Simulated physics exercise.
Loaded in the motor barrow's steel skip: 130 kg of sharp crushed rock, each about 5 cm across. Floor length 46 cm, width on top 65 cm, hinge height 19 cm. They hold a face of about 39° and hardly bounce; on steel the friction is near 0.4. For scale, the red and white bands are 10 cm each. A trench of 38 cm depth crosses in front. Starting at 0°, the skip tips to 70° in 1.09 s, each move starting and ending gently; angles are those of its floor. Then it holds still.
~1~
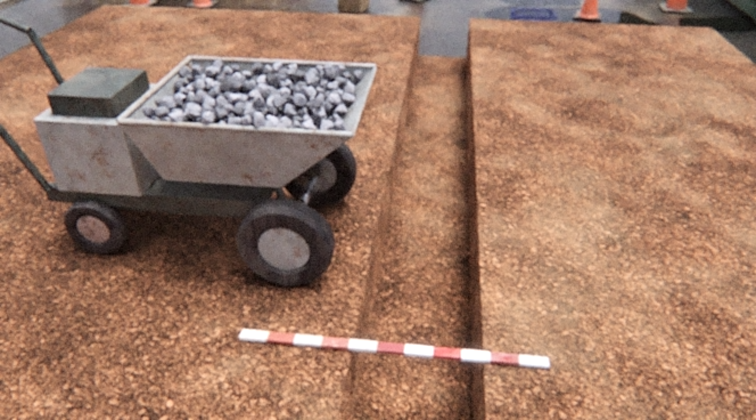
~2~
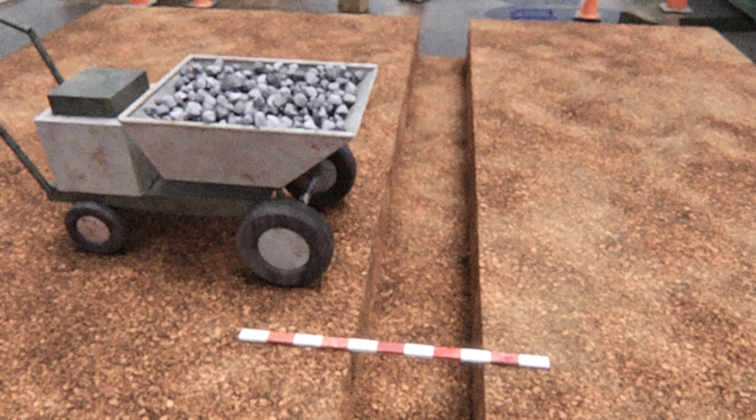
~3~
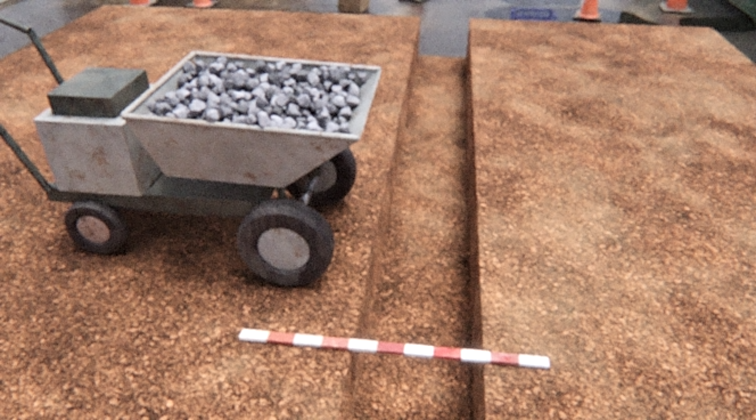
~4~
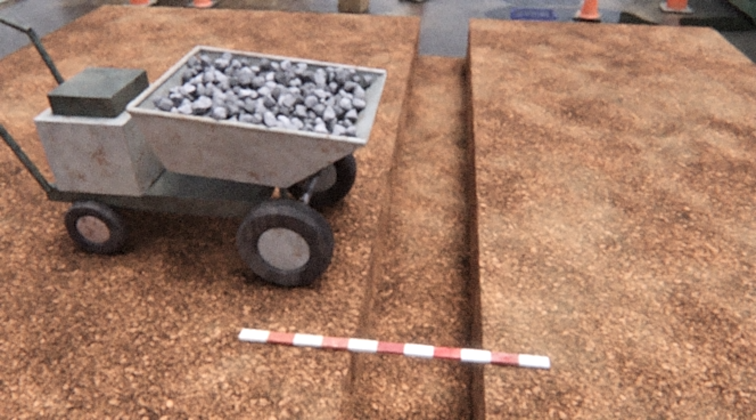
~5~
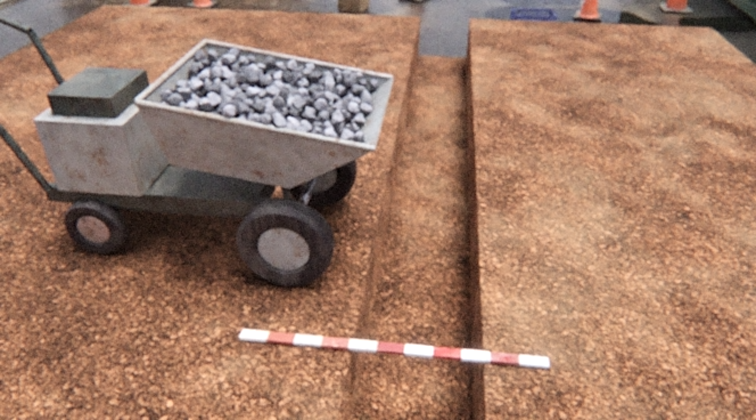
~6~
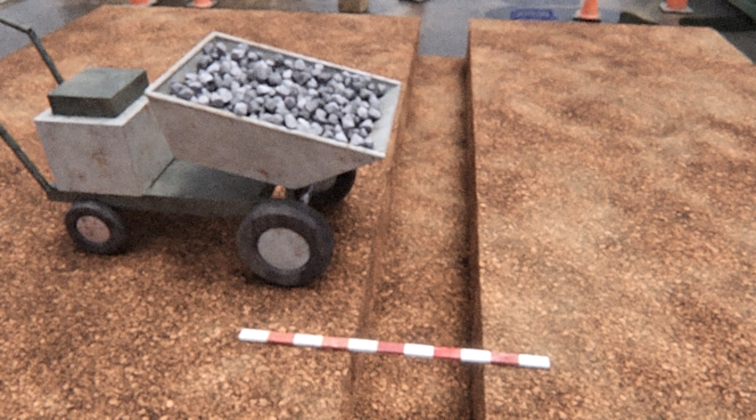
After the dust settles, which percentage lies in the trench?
Roughly 80 per cent ends in the trench.
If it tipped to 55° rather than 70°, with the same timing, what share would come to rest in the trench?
It would be near 40 per cent.
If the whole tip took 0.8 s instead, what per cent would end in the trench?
It would be near 70 per cent.
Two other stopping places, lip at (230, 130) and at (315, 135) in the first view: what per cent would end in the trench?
First some 65, then 100 per cent.
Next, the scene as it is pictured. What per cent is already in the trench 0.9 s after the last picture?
Some 35 per cent.
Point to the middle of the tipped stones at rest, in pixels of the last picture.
Around (449, 297).
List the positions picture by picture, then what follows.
In the first frame, the skip is at 0°, its lip at (352, 135); the top of the load is at (284, 75).
In the second frame, the skip is at 1°, its lip at (354, 136); the top of the load is at (267, 77).
In the third frame, the skip is at 2°, its lip at (358, 139); the top of the load is at (240, 74).
In the fourth frame, the skip is at 5°, its lip at (365, 143); the top of the load is at (213, 67).
The fifth frame shows lip at (374, 149), floor tilted 9°, highest stones at (216, 61).
The sixth frame shows lip at (384, 157), floor tilted 13°, highest stones at (221, 56).
Then, 0.5 s after the last picture the floor is at 59°, 99 % in the skip, 1 % in the trench; the foremost stones are at (450, 221).
Then, 0.9 s after the last picture the floor is at 70°, 59 % in the skip, 34 % in the trench, 8 % past the trench; the foremost stones are at (517, 254).
Then, 1.2 s after the last picture the floor is at 70°, 17 % in the skip, 62 % in the trench, 21 % past the trench; the foremost stones are at (585, 246).
Then, 3.2 s after the last picture the floor is at 70°, 0 % in the skip, 80 % in the trench, 20 % past the trench; the foremost stones are at (600, 250).
